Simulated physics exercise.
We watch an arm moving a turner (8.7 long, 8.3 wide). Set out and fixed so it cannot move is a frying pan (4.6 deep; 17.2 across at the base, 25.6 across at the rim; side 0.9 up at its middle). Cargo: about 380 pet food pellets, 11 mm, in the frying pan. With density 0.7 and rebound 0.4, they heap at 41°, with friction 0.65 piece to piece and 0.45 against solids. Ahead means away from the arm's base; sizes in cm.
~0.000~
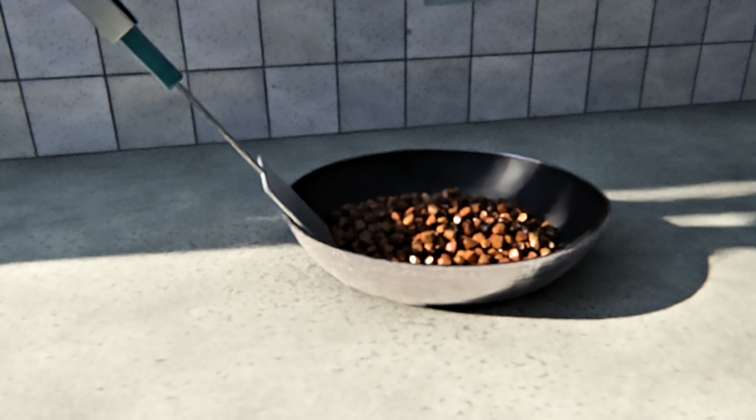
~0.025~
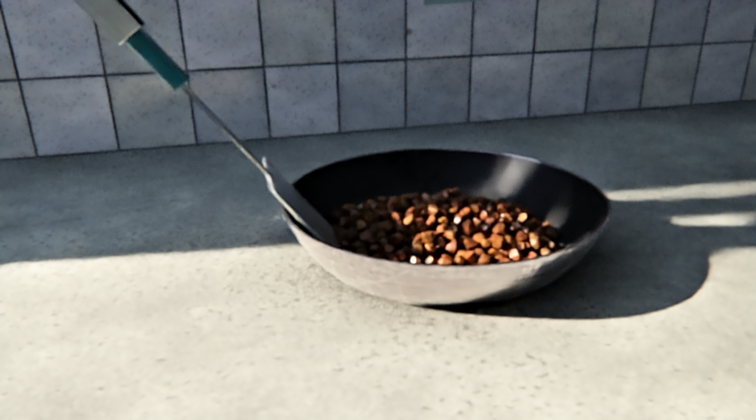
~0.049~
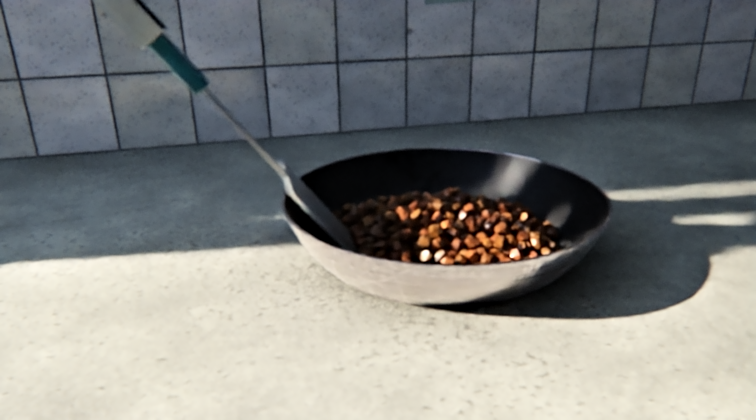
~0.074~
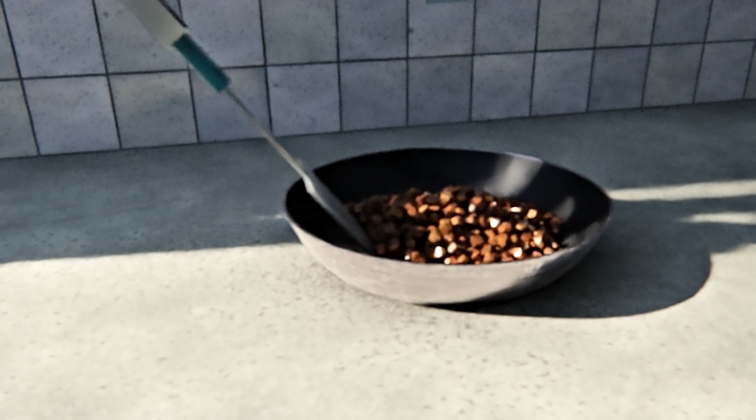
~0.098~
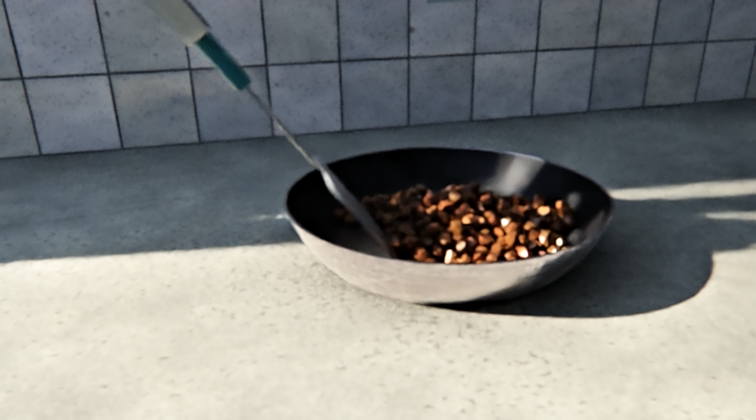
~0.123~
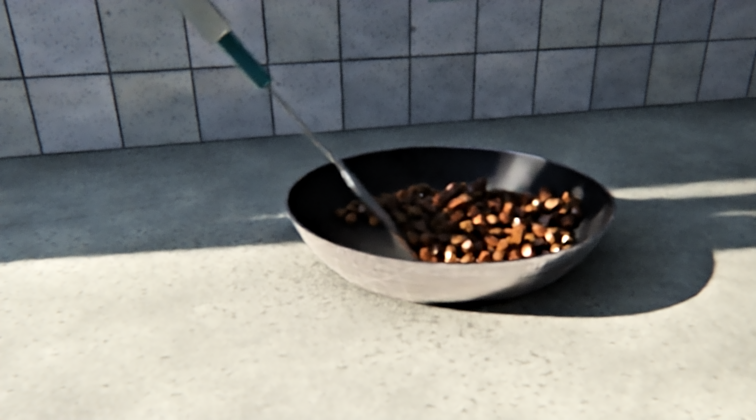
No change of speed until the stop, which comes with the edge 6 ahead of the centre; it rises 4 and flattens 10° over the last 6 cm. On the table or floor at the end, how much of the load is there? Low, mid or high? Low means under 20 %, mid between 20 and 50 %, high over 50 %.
Low.
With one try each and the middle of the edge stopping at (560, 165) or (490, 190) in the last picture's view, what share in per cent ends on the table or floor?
Respectively some 25 and 0 percent end on the table or floor.
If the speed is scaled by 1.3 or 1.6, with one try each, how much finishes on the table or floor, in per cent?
Around 0 per cent and around 5 per cent.
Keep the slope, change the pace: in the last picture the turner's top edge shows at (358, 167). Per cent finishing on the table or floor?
About 0 percent.
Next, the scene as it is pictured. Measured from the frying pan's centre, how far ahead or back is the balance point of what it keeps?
I'd say it's roughly 5.0 cm toward the front.
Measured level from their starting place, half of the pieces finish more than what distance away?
It comes to some 4 cm.
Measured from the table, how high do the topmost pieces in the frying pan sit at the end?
5.5 cm.
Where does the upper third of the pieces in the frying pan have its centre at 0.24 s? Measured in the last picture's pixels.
It is centred at roughly (534, 197).
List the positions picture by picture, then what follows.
The first frame shows turner top edge at (262, 171), sloping 53°; upper third of the load around (448, 224), from x 335 to 560, top at y 195; 385 in the frying pan.
The second frame shows turner top edge at (267, 172), sloping 53°; upper third of the load around (444, 224), from x 335 to 560, top at y 195.
The third frame shows turner top edge at (285, 175), sloping 53°; upper third of the load around (440, 222), from x 340 to 560, top at y 190.
The fourth frame shows turner top edge at (304, 173), sloping 53°; upper third of the load around (449, 217), from x 340 to 565, top at y 190.
The fifth frame shows turner top edge at (323, 171), sloping 53°; upper third of the load around (465, 214), from x 340 to 570, top at y 185.
The sixth frame shows turner top edge at (341, 169), sloping 53°; upper third of the load around (478, 212), from x 340 to 575, top at y 180; 385 in the frying pan.
By 0.18 s, sloping 53°, highest piece 5 above the table; 385 in the frying pan.
By 0.24 s, sloping 48°, highest piece 5 above the table; 385 in the frying pan.
By 0.47 s, sloping 43°, highest piece 5 above the table; 383 in the frying pan, 2 on the table or floor.
By 1.52 s, sloping 43°, highest piece 5 above the table; 383 in the frying pan, 2 on the table or floor.
Final count, 383 in the frying pan, 2 on the table or floor. That is 1 % on the table or floor.
